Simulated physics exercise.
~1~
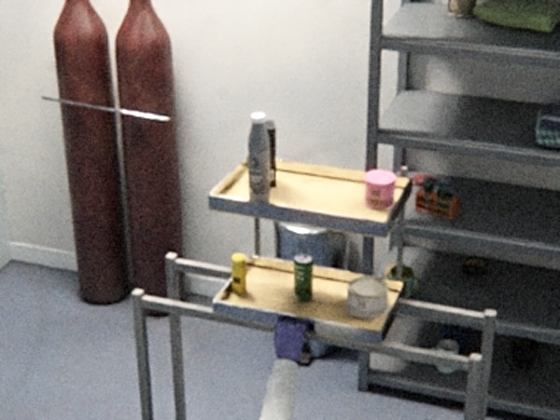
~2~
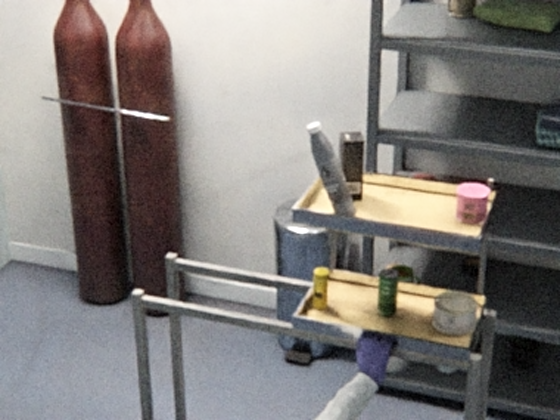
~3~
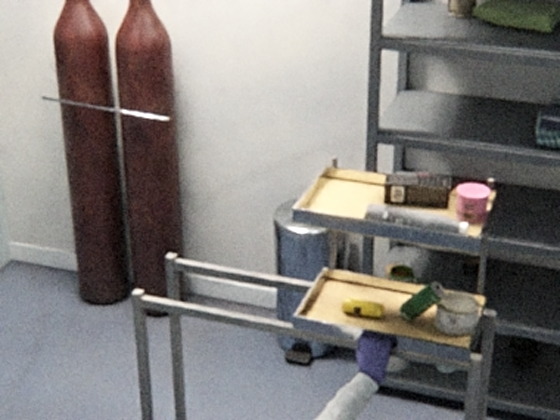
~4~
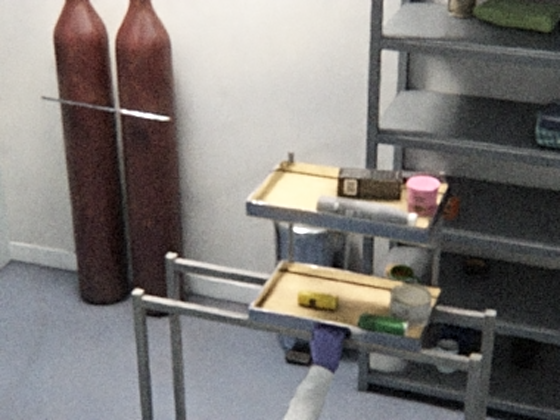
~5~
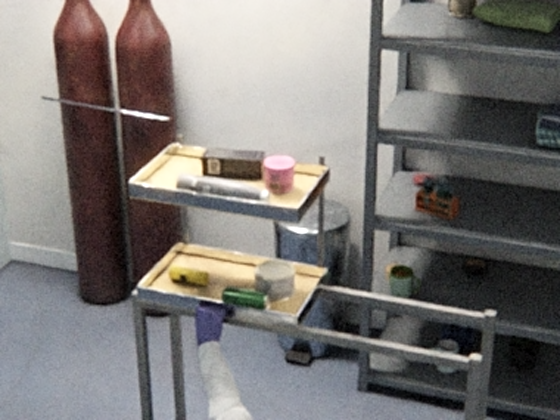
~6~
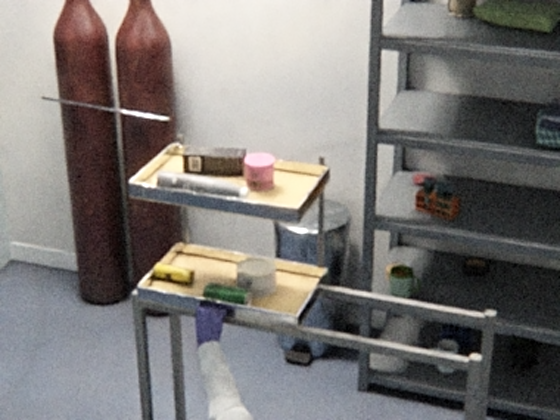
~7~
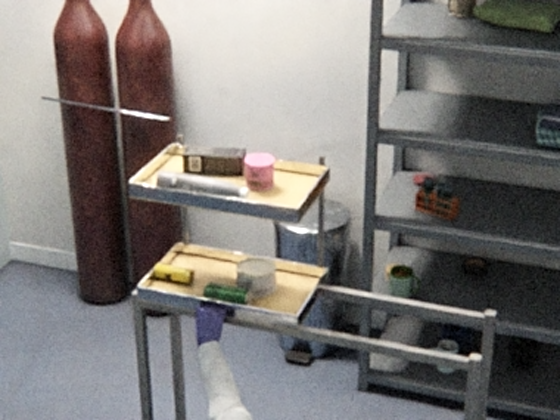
Storeroom with red cylinders and shelving, gloved hand shoving two-tier tray right then left, bottle, carton, shaker and can ending toppled.
